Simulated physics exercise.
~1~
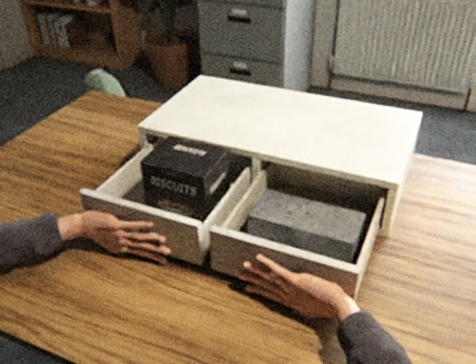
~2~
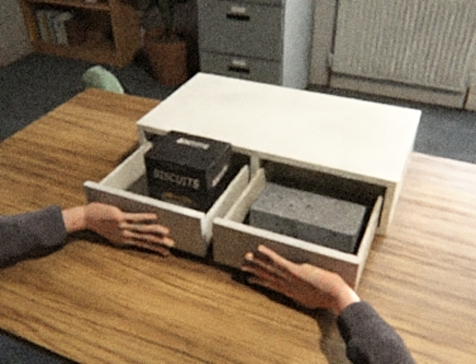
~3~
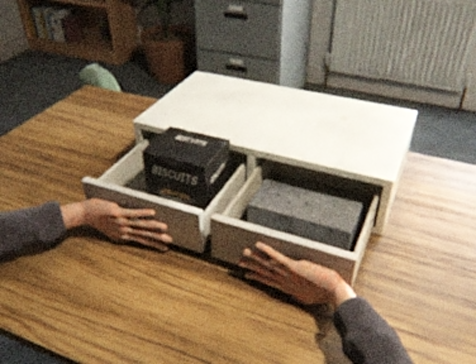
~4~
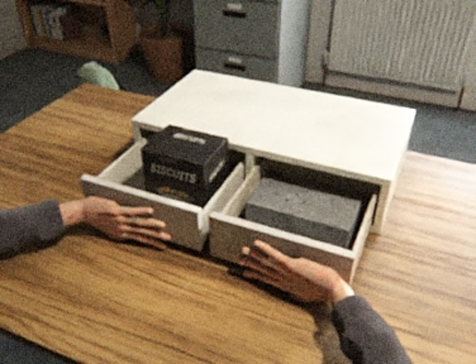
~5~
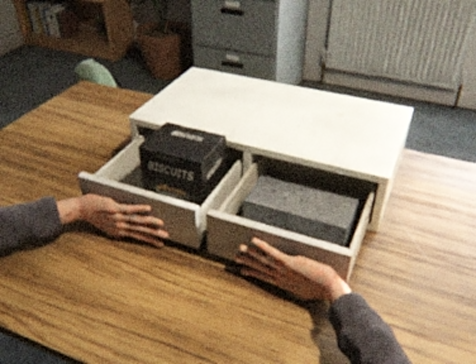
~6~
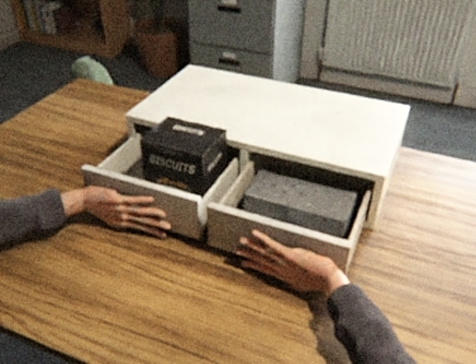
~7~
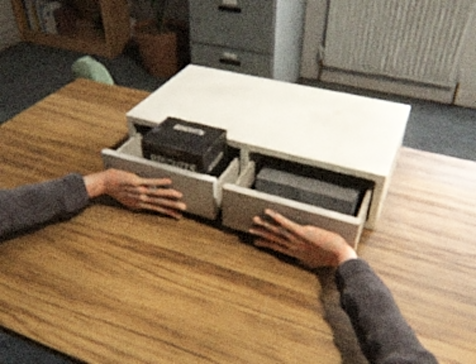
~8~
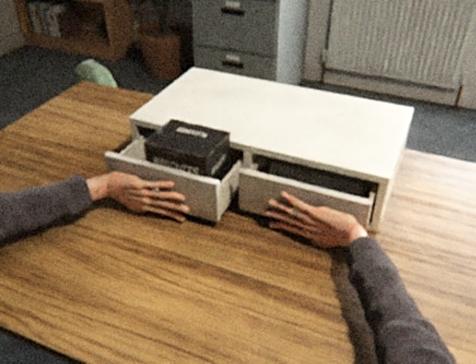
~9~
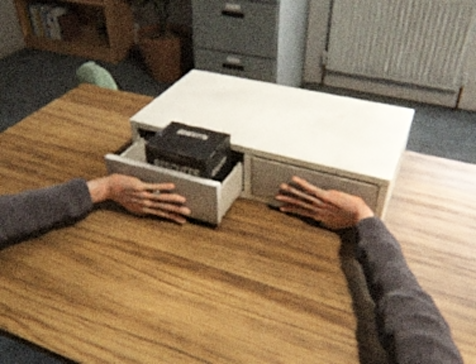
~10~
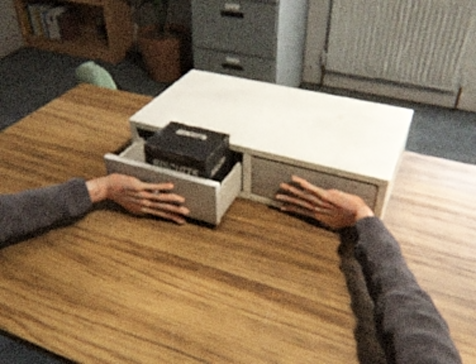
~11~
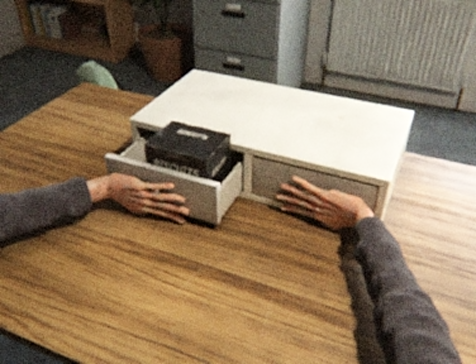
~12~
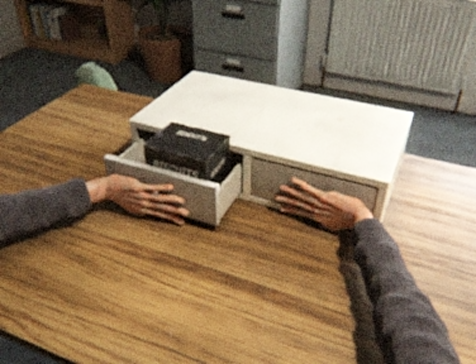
Two open drawers in a low white chest sit on a striped wooden table, seen from above at a slight angle by a gently swaying camera, with a grey filing cabinet and a radiator behind. The left drawer holds a black box labelled biscuits, and the right one holds a grey brick. A hand rests against each drawer front, and both begin pushing inwards. The left drawer slides partway and stops, still ajar with the box showing. The right drawer keeps going until it is shut, hiding the brick, and the hands stay in place.
